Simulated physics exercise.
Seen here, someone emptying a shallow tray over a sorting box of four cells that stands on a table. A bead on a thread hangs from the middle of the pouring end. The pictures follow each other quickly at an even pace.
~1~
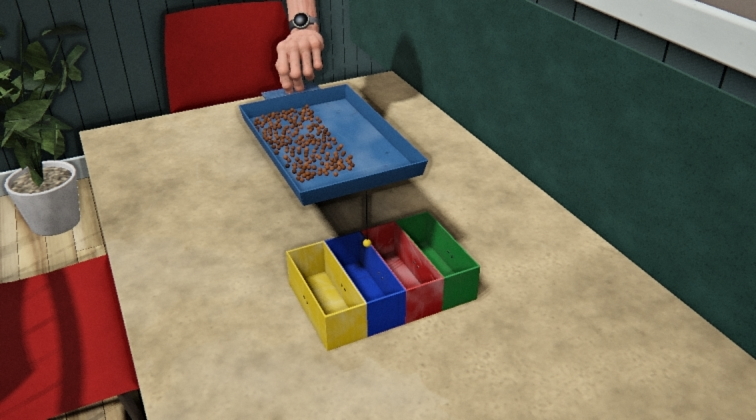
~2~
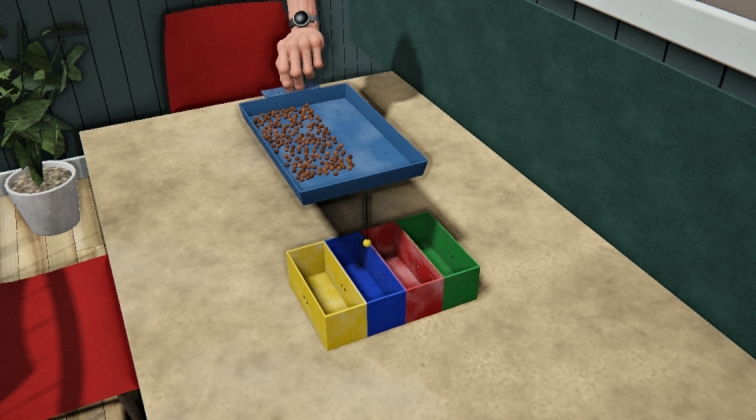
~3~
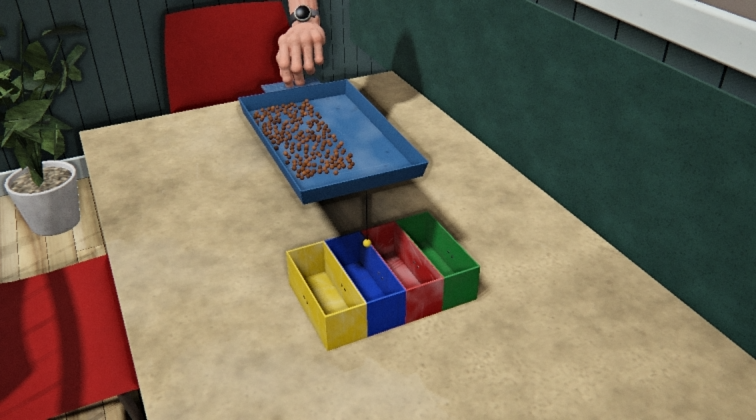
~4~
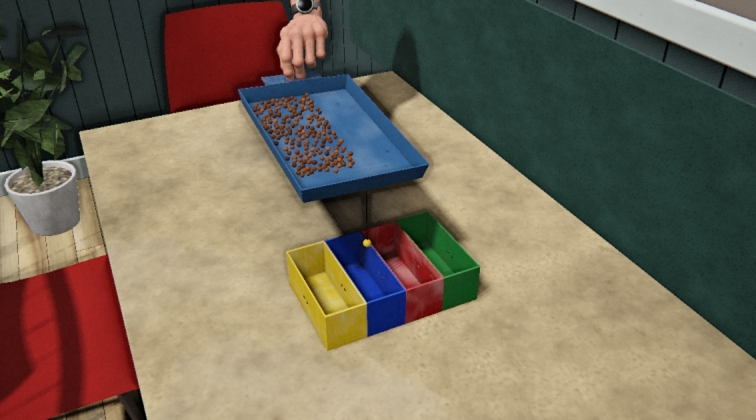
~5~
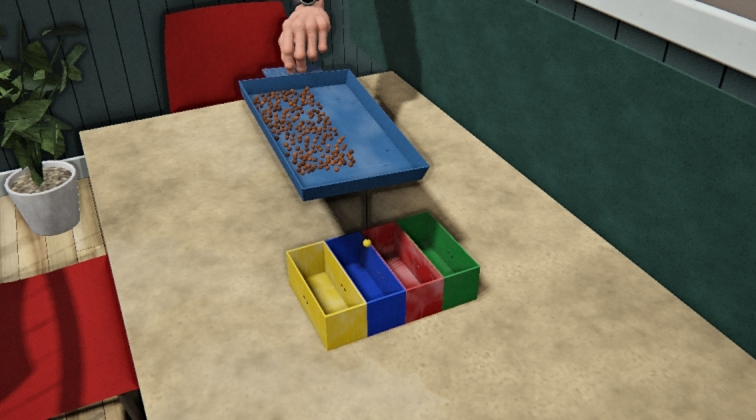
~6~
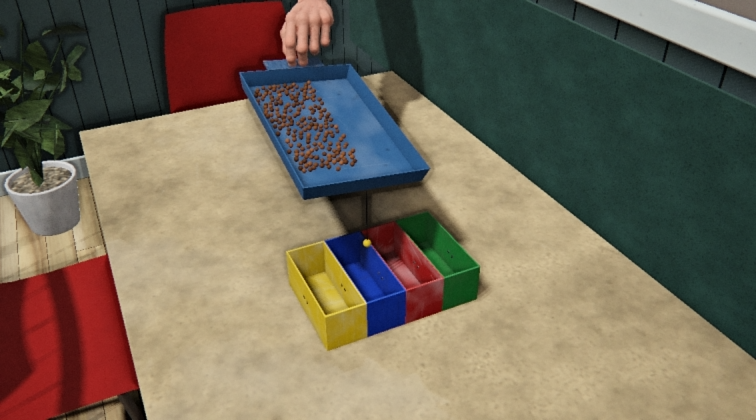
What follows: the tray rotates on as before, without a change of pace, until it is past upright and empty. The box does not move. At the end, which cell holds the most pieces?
The green cell gets the most.
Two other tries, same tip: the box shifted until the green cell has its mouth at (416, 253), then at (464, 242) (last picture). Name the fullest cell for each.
One: The green cell. Two: The red cell.
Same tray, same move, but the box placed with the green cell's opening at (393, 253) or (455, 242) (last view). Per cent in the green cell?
In turn 0 and 20 in a hundred.
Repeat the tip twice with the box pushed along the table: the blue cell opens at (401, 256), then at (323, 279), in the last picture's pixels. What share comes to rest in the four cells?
The first gives 100 %, the second 0 %.
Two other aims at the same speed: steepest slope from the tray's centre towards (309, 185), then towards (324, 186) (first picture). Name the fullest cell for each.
First the yellow one, then yellow.
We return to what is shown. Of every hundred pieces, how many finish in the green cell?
Some 90 per cent.
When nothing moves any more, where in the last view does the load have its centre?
Roughly at (433, 268).
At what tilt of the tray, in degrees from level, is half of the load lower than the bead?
At some 100 degrees.
Just after the last frame, tray tipped steeply; almost all on the tray; about a tenth in the green cell; just a few falling or outside the box.
A moment on, tray tipped right over; roughly half on the tray; roughly a third in the green cell; just a few in the red cell; about a tenth falling or outside the box.
Further on, tray tipped past a quarter turn; almost all in the green cell; about a tenth in the red cell; just a few falling or outside the box.
When it is over, tray tipped past a quarter turn; almost all in the green cell; about a tenth in the red cell; not one in the yellow cell; not one in the blue cell; just a few outside the box.
